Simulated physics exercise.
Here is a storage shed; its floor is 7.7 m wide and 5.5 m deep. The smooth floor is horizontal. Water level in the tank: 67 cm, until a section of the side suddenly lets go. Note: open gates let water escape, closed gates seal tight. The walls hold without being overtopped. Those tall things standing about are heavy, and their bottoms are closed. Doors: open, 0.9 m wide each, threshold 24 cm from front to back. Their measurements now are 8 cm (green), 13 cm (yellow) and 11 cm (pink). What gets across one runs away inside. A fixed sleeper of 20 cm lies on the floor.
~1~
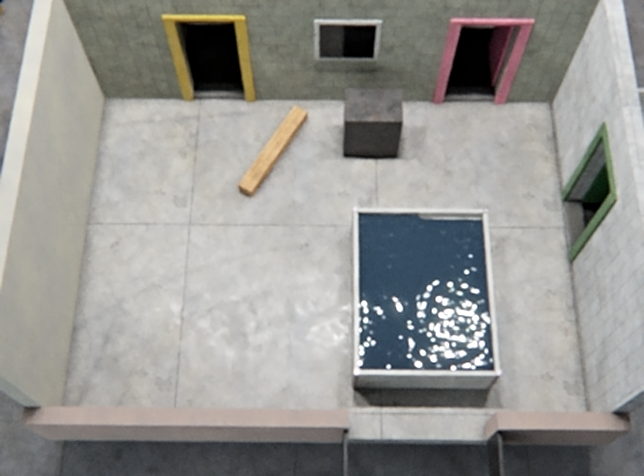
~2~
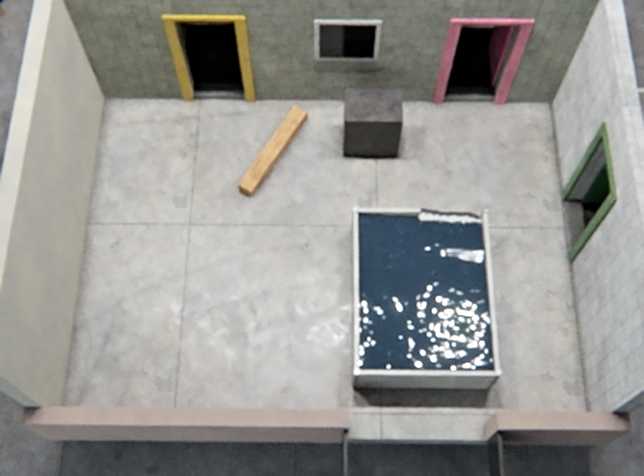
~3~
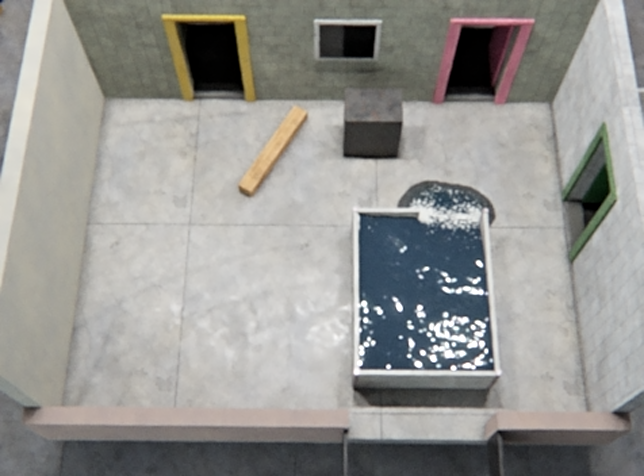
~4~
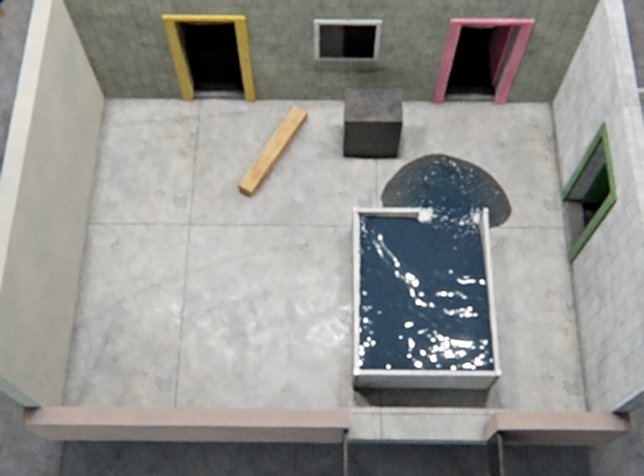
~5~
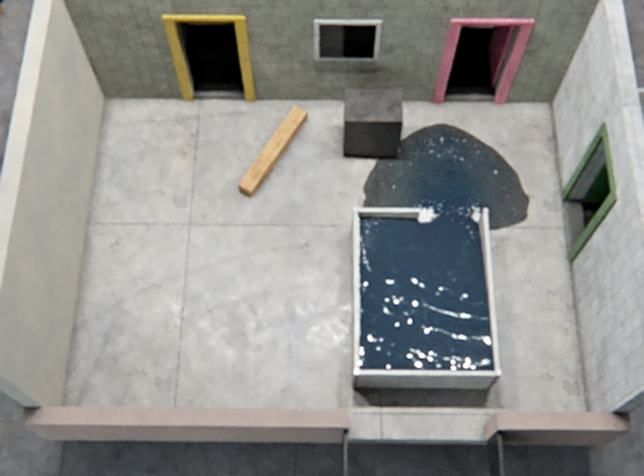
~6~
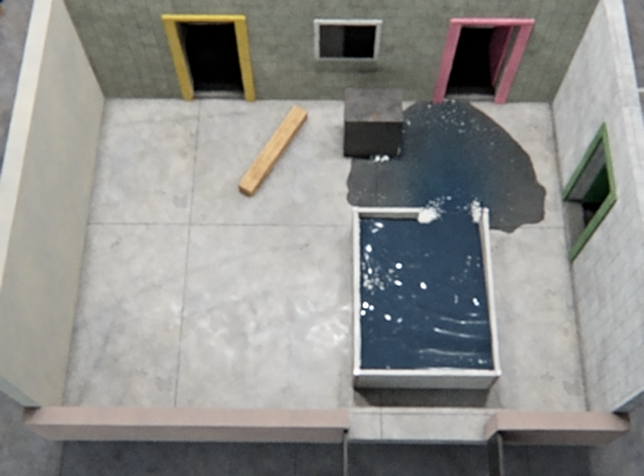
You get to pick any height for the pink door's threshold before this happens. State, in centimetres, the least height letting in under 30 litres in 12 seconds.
It is roughly 28 cm.
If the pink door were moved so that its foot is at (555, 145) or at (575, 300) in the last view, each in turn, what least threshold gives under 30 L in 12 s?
Roughly 23 and 9.0 cm.
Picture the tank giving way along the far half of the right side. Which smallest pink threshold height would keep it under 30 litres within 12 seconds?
It needs to be about 9.0 cm high.
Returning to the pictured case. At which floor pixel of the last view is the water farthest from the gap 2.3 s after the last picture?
Lab note: Front tip approx. (168, 103).
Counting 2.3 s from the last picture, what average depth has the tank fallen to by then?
About 36 centimetres on average.
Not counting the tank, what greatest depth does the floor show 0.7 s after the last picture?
Roughly 37 cm.
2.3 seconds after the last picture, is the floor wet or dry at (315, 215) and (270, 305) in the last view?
First spot soaked, second spot untouched.
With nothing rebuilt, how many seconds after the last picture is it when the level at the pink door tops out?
It peaks at about 1.4 s.
Then, 0.7 s after the last picture water covers 20 % of the floor, deepest (37 cm) near (448, 220); 24 cm at the pink door, 51 litres in over its 11 cm threshold.
Then, 2.3 s after the last picture water covers 30 % of the floor, deepest (30 cm) near (442, 115); 29 cm at the pink door, 259 litres in over its 11 cm threshold.
Then, 11.3 s after the last picture water covers 95 % of the floor, deepest (12 cm) near (488, 305); 9 cm at the pink door, 479 litres in over its 11 cm threshold.
At the pink door as built, the water peaked near 33 cm, 1.3 s after the last picture.
Run again over the same 12 s with other heights there, 77 litres in over 23.5 cm, 7 litres over 32 cm. The limit of 30 litres is kept from about 28 cm up.
